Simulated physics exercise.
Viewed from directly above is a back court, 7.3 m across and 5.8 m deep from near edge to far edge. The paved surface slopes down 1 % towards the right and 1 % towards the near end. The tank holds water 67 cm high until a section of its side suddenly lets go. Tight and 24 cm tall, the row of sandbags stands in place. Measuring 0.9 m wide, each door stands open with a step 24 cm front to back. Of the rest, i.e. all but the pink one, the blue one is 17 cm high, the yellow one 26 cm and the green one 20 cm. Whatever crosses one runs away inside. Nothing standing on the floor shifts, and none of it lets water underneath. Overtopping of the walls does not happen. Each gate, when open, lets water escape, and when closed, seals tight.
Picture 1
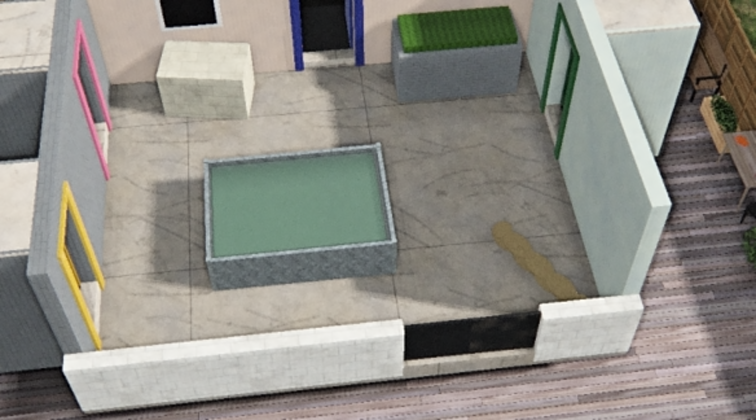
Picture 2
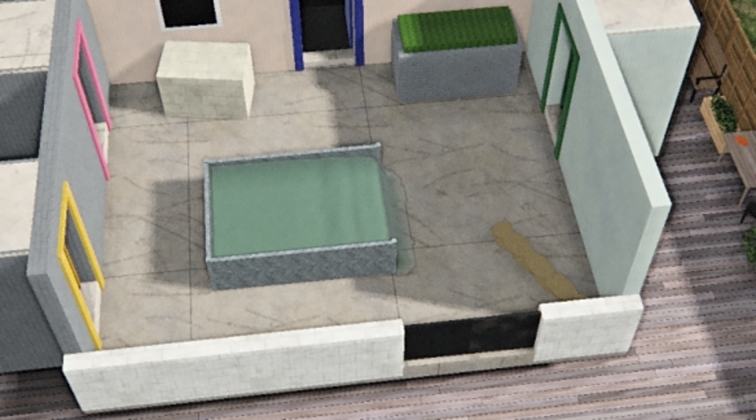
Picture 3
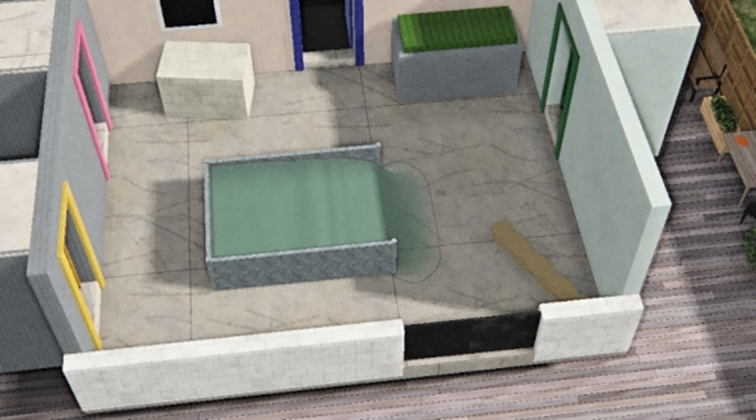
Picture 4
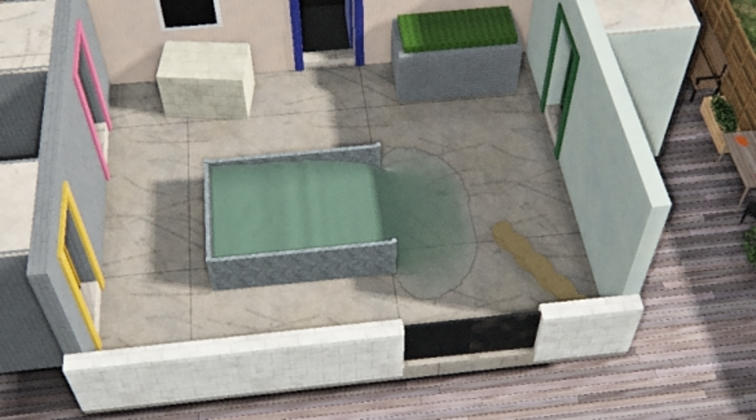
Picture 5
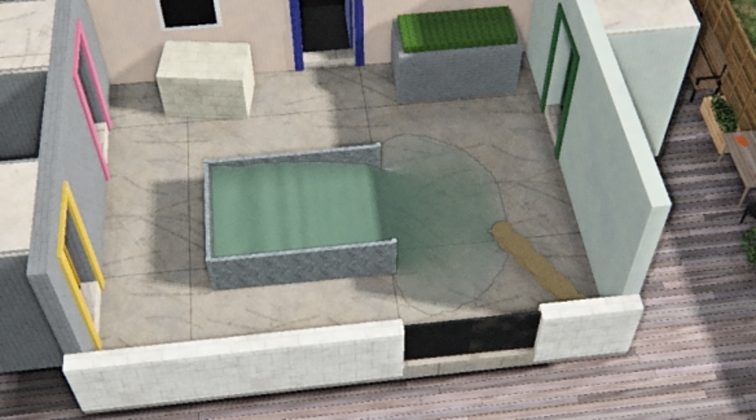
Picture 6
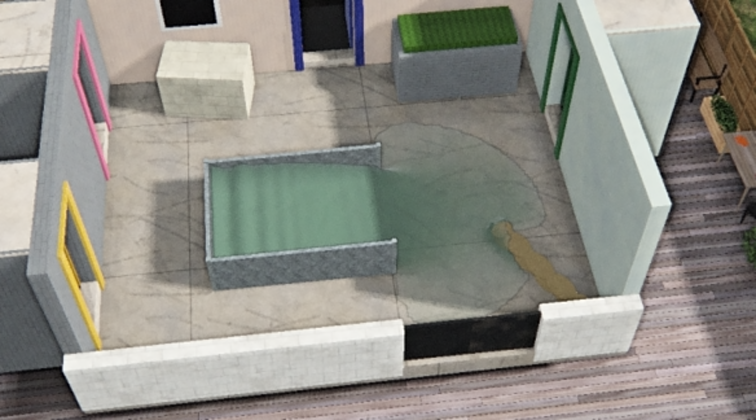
Tank of green water losing its right side in a walled courtyard, water spreading rightward across the paving and reaching the sandbags.
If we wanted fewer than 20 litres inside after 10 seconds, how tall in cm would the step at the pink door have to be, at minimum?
It would need to be around 8.5 cm tall.
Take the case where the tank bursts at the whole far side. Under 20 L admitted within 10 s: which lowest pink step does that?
About 18 centimetres.
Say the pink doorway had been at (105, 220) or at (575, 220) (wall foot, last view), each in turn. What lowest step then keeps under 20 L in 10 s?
Roughly 8.0 cm, then roughly 30 cm.
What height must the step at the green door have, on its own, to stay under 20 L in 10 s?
Roughly 25 cm at green.
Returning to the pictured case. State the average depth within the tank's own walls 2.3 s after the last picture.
It averages roughly 18 centimetres.
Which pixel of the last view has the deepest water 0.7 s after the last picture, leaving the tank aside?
Around pixel (561, 186).
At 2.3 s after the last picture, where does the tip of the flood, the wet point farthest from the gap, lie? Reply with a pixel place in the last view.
At about (521, 53).
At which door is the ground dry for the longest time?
Last in order comes the pink door.
Then, 0.7 s after the last picture water covers 35 % of the floor, deepest (43 cm) near (561, 186); it has not reached the pink door.
Then, 2.3 s after the last picture water covers 40 % of the floor, deepest (52 cm) near (528, 74); it has not reached the pink door.
Then, 9.3 s after the last picture water covers 95 % of the floor, deepest (14 cm) near (604, 330); 8 cm at the pink door, 0 litres in over its 23 cm step.
At the pink door as built, the water peaked near 14 cm, 6.5 s after the last picture.
With a step of 7 cm, 33 litres would have come in within the 10 s; with 9.5 cm, 12 litres. So under 20 litres takes about 8.5 cm.
